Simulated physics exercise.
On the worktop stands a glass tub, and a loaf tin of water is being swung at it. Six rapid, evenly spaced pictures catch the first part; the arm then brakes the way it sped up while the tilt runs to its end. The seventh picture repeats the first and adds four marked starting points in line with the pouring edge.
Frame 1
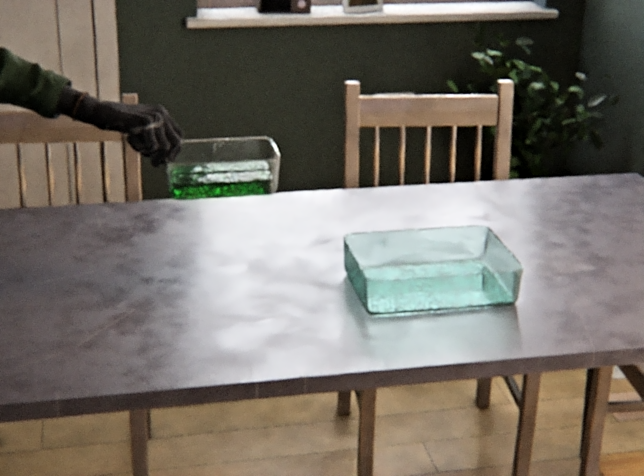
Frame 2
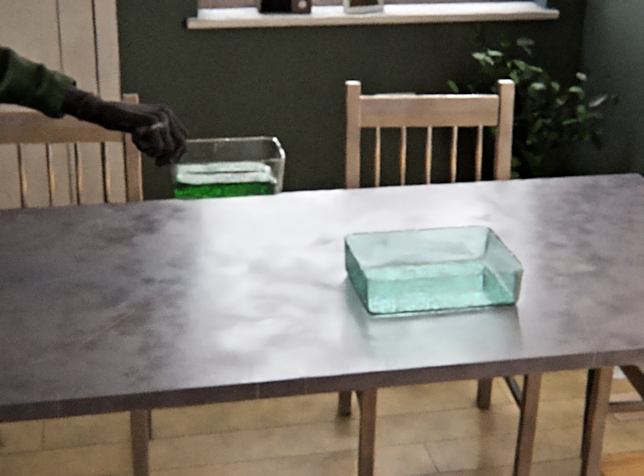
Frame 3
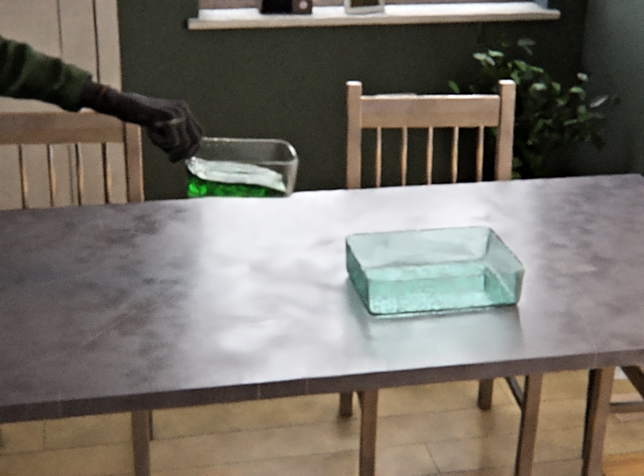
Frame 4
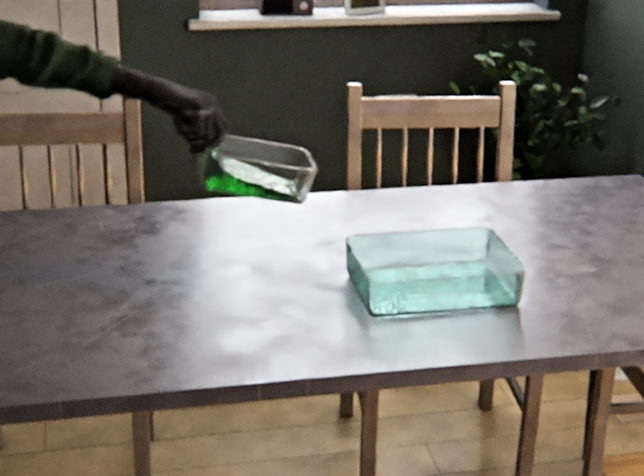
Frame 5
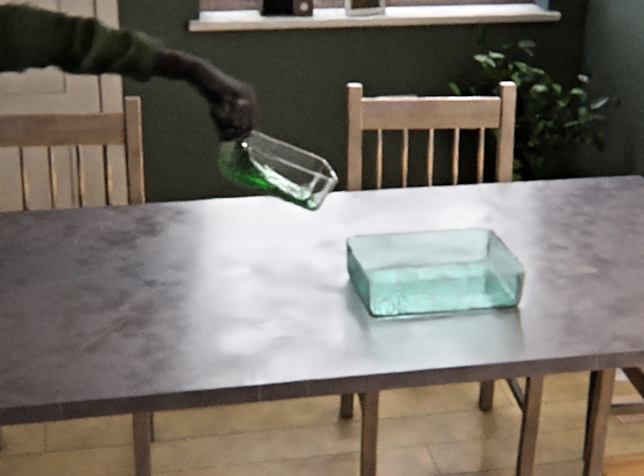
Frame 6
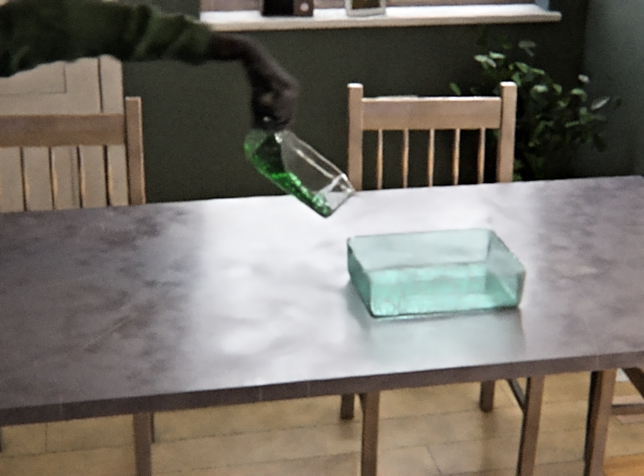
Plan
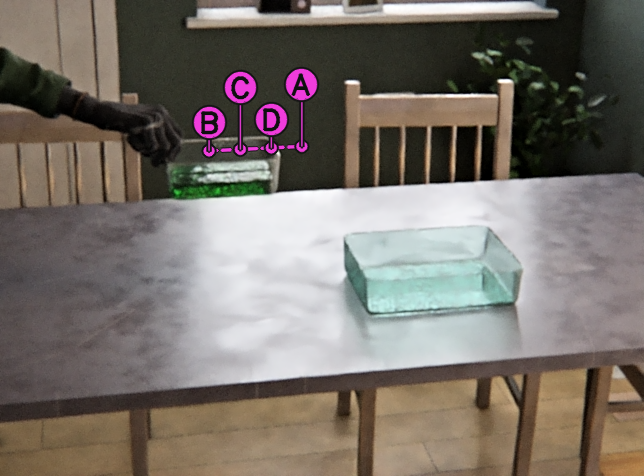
The clip opens on a table where a clear glass tub sits partly filled, while a dark-gloved hand at left holds a smaller glass container of green liquid upright. The arm moves it rightward, tilting it gradually, then more steeply, until its lowered lip is near the tub, the green liquid still inside.
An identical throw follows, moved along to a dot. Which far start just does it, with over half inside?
The limit is C.
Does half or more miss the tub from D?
No, not at all.
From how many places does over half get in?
Three.
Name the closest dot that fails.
It is B.
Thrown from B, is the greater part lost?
Yes, that goes wrong.
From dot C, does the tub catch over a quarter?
Yes.
On the marked copy, A at (301, 146); B at (209, 150); C at (240, 149); D at (271, 147).
Choosing A, about 79 % lands in the tub, 3 % falls short and 19 % goes beside or beyond.
Choosing B, about 25 % lands in the tub, 71 % falls short and 4 % goes beside or beyond.
Choosing C, about 71 % lands in the tub, 17 % falls short and 13 % goes beside or beyond.
Choosing D, about 76 % lands in the tub, 12 % falls short and 12 % goes beside or beyond.
